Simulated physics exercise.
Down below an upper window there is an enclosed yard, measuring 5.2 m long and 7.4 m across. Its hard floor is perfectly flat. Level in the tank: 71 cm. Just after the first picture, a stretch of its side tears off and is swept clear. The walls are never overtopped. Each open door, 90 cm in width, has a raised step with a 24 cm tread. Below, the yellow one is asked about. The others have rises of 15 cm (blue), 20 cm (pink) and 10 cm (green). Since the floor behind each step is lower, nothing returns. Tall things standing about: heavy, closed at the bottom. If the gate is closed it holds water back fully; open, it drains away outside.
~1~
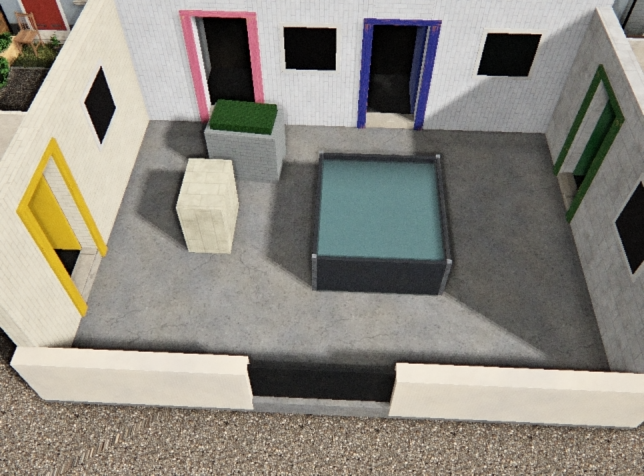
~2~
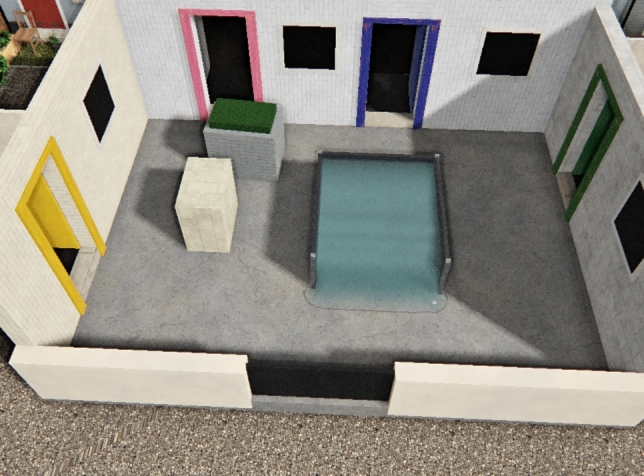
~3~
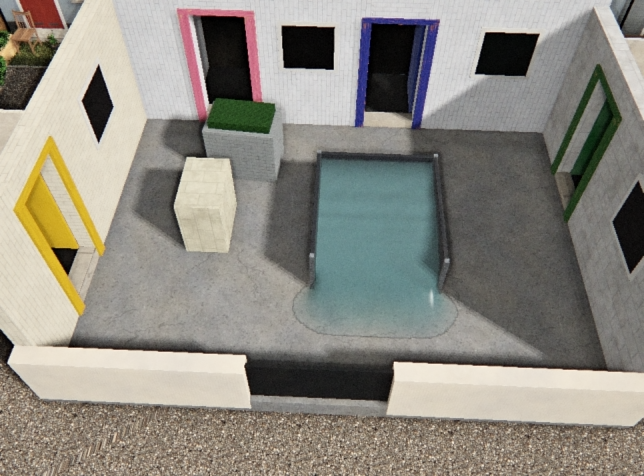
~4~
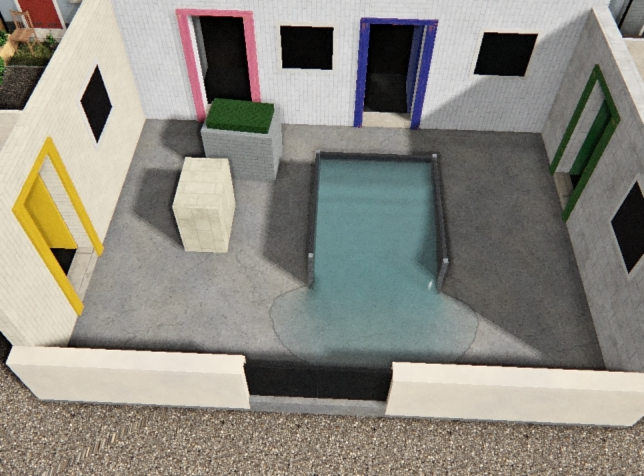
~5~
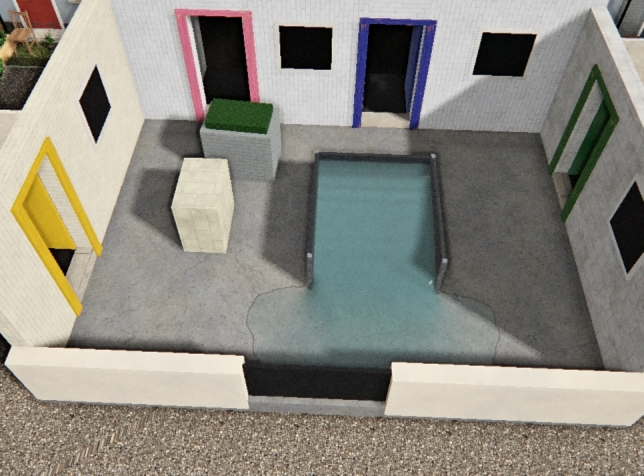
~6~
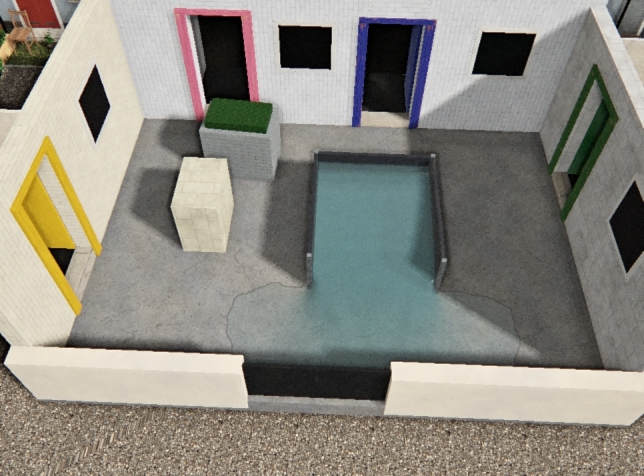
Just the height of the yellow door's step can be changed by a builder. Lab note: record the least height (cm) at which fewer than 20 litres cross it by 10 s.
Least height: 15 cm.
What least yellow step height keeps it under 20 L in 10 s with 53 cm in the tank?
Roughly 10.5 cm high.
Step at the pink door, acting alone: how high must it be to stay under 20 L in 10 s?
The pink one would have to be about 9.5 cm high.
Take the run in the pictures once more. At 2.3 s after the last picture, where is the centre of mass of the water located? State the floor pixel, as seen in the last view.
Look at about (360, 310) in the last view.
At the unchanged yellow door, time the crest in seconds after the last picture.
I'd say near 2.0 seconds.
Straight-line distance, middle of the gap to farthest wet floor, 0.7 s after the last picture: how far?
Roughly 3.6 metres.
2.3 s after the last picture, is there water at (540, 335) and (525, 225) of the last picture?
Taking them in turn, they come out submerged and submerged.
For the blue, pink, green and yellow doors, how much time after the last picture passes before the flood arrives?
Blue at 3.8 seconds, pink at 3.6 seconds, green at 2.0 seconds, yellow at 1.6 seconds.
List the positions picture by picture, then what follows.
The tank at (380, 207) is whole and still, 71 cm deep; the yellow door at (71, 240) is dry, in the first frame.
Water pours out at (377, 280) and has run 0.3 m, to (316, 301); about 9 cm deep outside, 71 cm at the back, in the second frame.
Water pours out at (376, 281) and has run 0.7 m, to (318, 327); about 13 cm deep outside, 71 cm at the back, in the third frame.
The gap is at (374, 282), the front 1.3 m out at a hidden place; the back of the tank holds 70 cm, in the fourth frame.
The front is at a hidden place, 1.6 m from the gap at (373, 282); 4.4 m2 of floor is wet, 61 cm left at the back, in the fifth frame.
The front is at a hidden place, 1.8 m from the gap at (373, 282); 5.0 m2 of floor is wet, 60 cm left at the back; the yellow door at (66, 239), 4.3 m from the gap, is still 2.6 m from the nearest water, in the sixth frame.
Then, 0.7 s after the last picture water covers 20 % of the floor, deepest (48 cm) near (366, 389); it has not reached the yellow door.
Then, 2.3 s after the last picture water covers 50 % of the floor, deepest (33 cm) near (585, 398); 22 cm at the yellow door, 0 litres in over its 24 cm step.
Then, 9.3 s after the last picture water covers 95 % of the floor, deepest (12 cm) near (306, 143); 5 cm at the yellow door, 0 litres in over its 24 cm step.
At the yellow door as built, the water peaked near 22 cm, 2.1 s after the last picture.
With a step of 13 cm, 37 litres would have come in within the 10 s; with 17.5 cm, 9 litres. So under 20 litres takes about 15 cm.
